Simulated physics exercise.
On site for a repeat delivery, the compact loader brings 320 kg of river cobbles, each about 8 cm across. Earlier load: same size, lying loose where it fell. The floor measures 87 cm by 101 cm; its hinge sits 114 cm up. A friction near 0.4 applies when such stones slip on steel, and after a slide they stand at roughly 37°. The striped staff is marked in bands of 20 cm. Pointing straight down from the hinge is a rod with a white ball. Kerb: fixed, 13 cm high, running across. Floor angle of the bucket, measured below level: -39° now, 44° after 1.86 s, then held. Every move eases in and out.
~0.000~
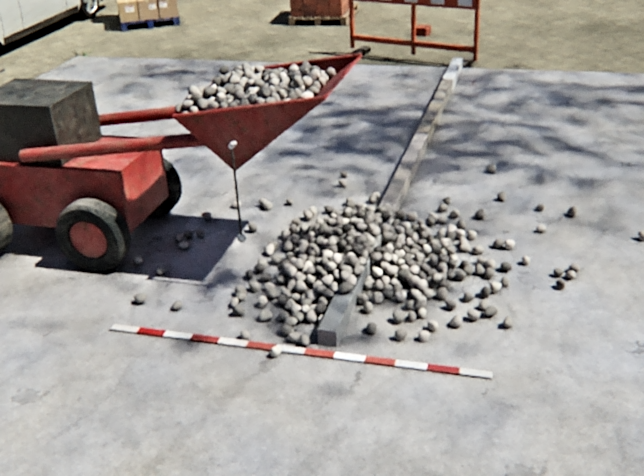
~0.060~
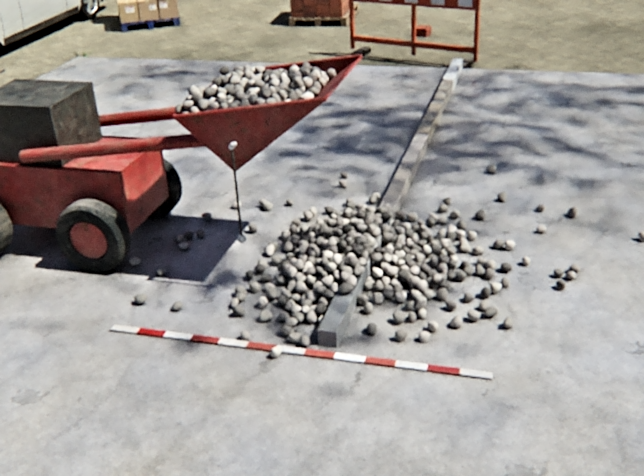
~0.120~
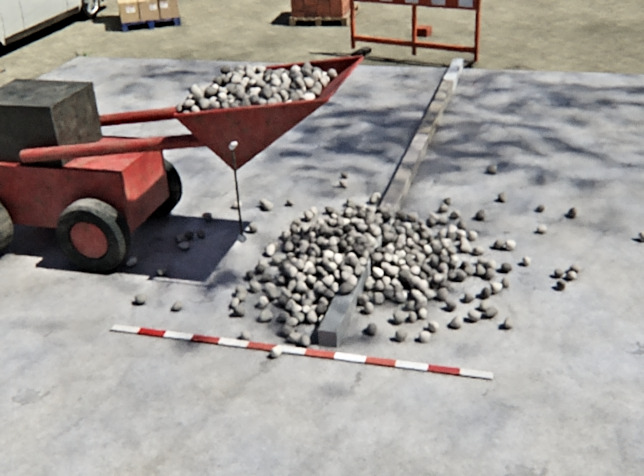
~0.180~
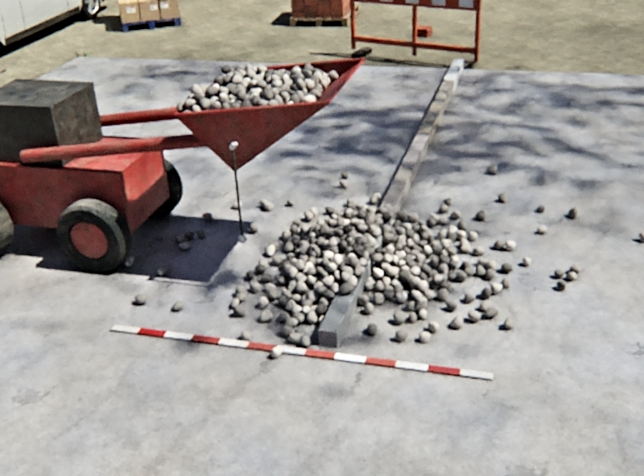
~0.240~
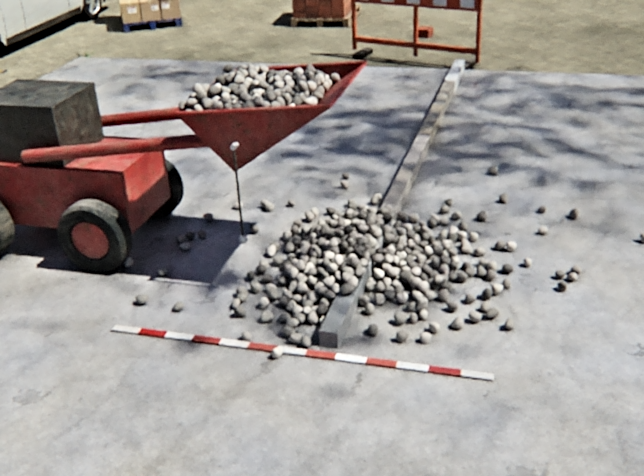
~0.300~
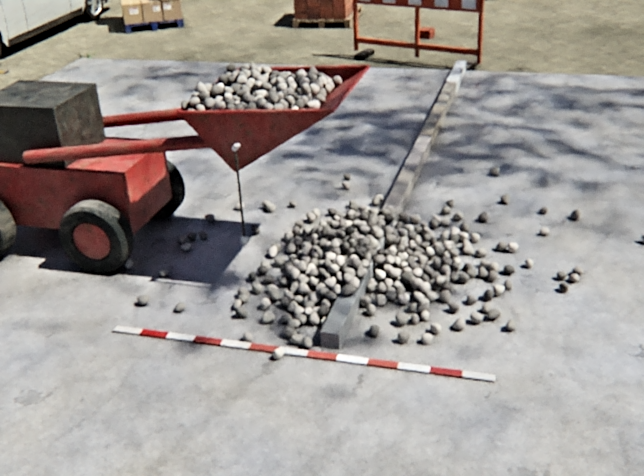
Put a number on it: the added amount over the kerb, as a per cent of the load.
65 percent, roughly.
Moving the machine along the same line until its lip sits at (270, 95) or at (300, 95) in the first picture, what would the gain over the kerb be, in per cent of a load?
Near 5 in a hundred, then near 35 in a hundred.
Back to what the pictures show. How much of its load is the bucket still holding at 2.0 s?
Held: Around 15 % of the load.
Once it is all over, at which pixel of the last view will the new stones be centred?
Their centre rests close to (393, 254).
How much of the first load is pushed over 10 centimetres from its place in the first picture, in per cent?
Near 15 per cent, I reckon.
After 1.4 s the floor is at 31°; in per cent of one load, 94 in the bucket, 74 on this side of the kerb, 35 over the kerb; the foremost stones are at (573, 249).
After 2.0 s the floor is at 44°; in per cent of one load, 14 in the bucket, 116 on this side of the kerb, 72 over the kerb; the foremost stones are at (573, 249).
After 2.3 s the floor is at 44°; in per cent of one load, 0 in the bucket, 107 on this side of the kerb, 95 over the kerb; the foremost stones are at (573, 249).
After 4.8 s the floor is at 44°; in per cent of one load, 0 in the bucket, 102 on this side of the kerb, 100 over the kerb; the foremost stones are at (576, 258). Net gain over the kerb, 65.
